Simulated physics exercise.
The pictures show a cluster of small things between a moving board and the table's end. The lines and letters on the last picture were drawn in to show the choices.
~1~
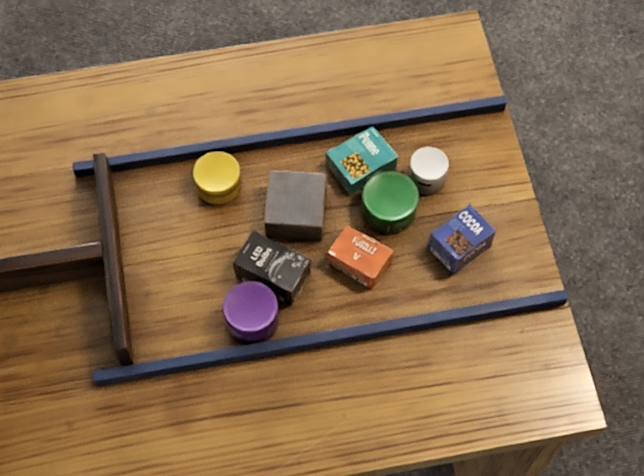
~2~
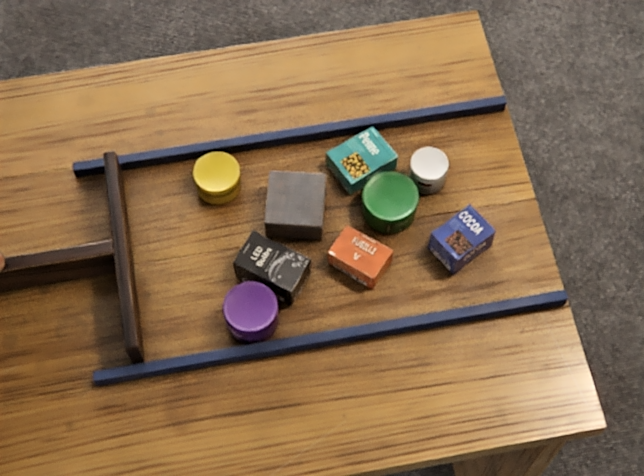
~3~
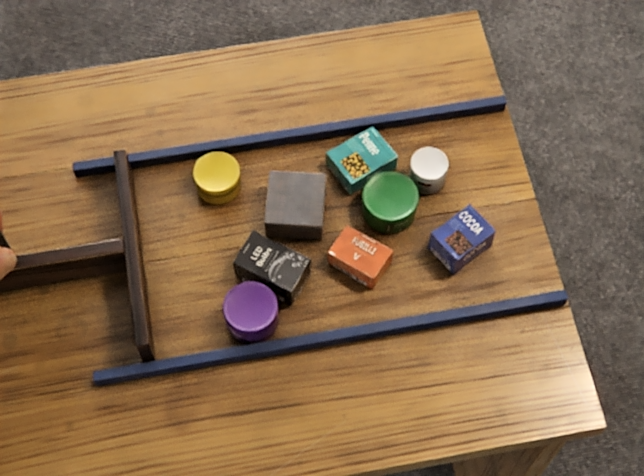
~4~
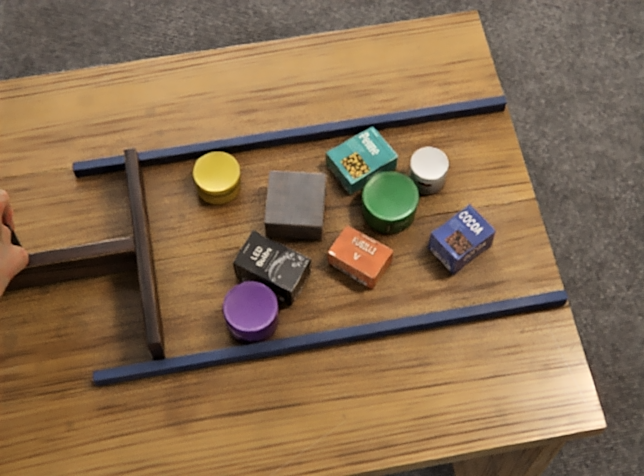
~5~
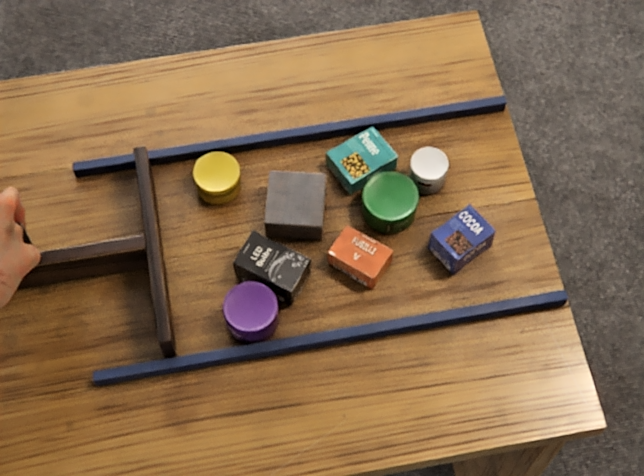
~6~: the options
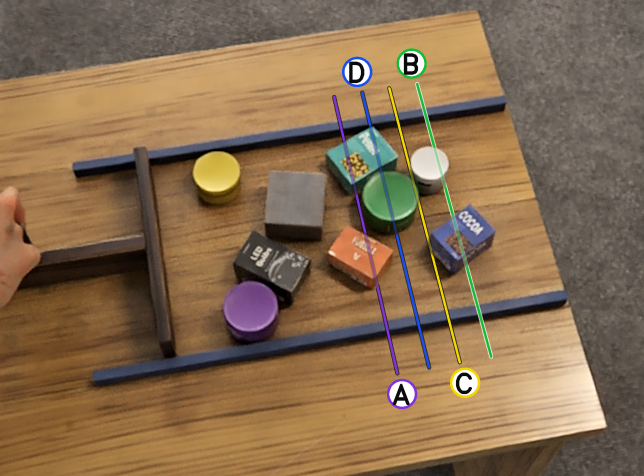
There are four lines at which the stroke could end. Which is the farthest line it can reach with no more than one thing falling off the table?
No second one falls up to C.
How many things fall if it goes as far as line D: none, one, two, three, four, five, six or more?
The count is none.
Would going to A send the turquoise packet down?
No.
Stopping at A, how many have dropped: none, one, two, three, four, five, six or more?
In all, none.
On the marked copy, A at (364, 226); B at (452, 212); C at (422, 217); D at (394, 221).
Taking C. A third of the way, board (250, 224); purple jar (299, 308); yellow tub (270, 169).
Two thirds of the way, board (346, 208); white tub (464, 148); blue packet (482, 241).
When it is over, board (420, 196); white tub over the edge; green tub (522, 173); one fallen.
As for the rest, A is within the limit but short; B drops four; D is within the limit but short.
